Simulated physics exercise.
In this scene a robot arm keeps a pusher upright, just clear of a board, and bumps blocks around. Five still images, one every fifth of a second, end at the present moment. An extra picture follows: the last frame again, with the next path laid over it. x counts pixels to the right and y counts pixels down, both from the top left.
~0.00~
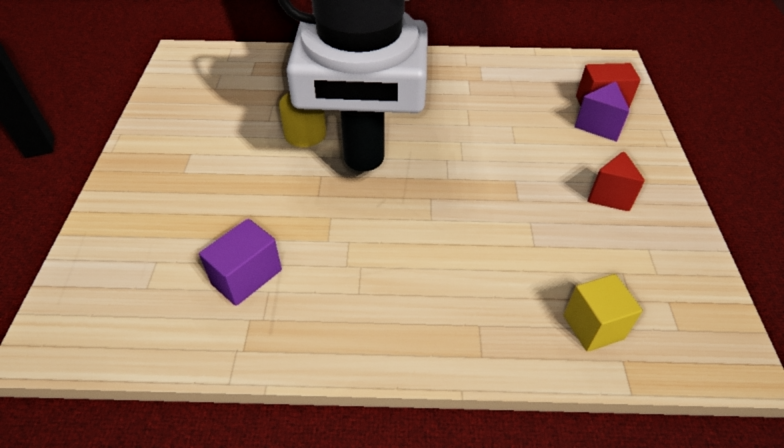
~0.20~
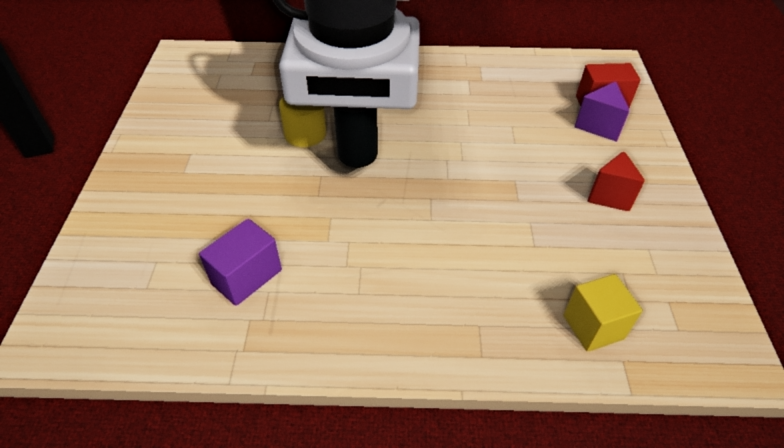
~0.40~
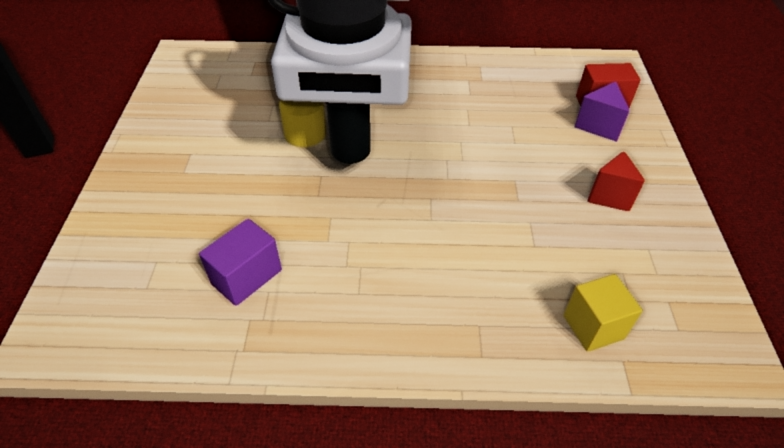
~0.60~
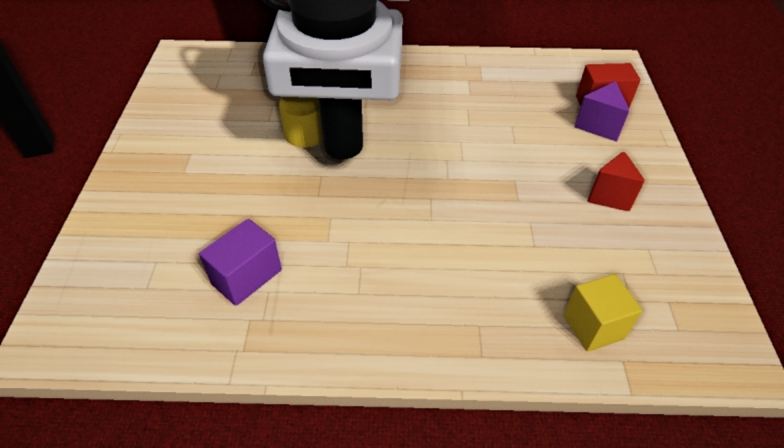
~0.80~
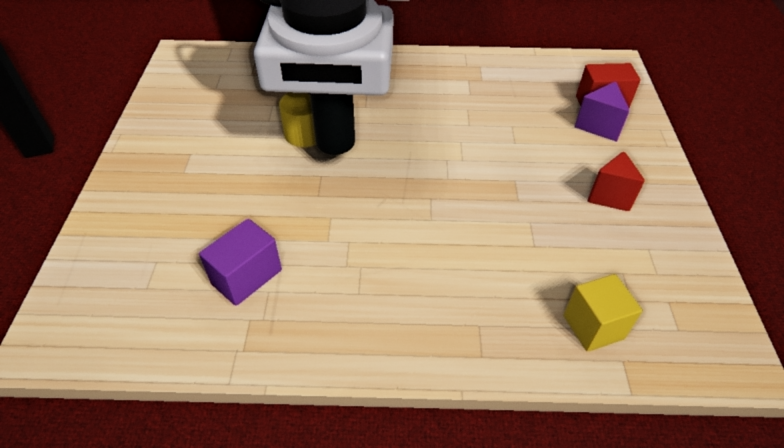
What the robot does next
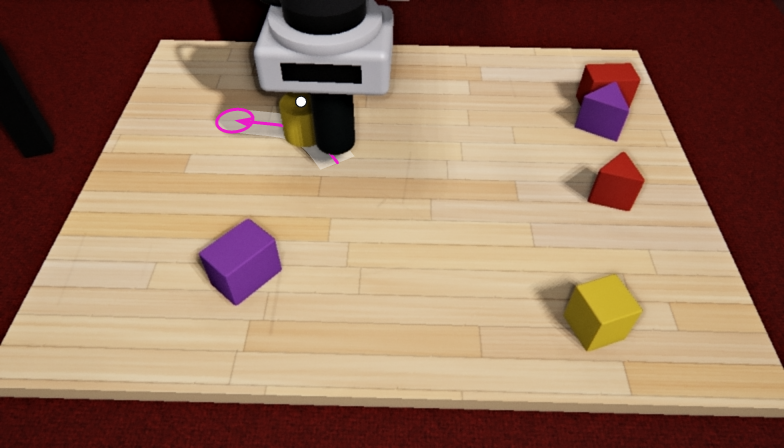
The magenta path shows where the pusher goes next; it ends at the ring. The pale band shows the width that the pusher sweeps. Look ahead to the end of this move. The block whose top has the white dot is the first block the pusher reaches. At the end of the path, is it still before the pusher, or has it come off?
The pusher moves past it.
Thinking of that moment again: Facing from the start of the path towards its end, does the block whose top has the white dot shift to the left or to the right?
It shifts rightward.
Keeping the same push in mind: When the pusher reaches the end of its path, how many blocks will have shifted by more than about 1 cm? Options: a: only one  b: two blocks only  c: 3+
Correct choice: A.
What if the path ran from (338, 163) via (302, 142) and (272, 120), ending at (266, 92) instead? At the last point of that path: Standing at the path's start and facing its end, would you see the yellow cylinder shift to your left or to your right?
It's pushed right.
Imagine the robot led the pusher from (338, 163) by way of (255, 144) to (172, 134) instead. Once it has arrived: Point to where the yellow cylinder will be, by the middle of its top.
It comes to (281, 91).
Drawn move, from (338, 163) by way of (315, 137) and (277, 125) to (235, 120); the dot is on the yellow cylinder.
On the path given first. One third of the way, pusher (312, 118); yellow cylinder (284, 88).
Two thirds of the way, pusher (273, 105); yellow cylinder (255, 73).
At the end, pusher (230, 101); yellow cylinder (236, 66).
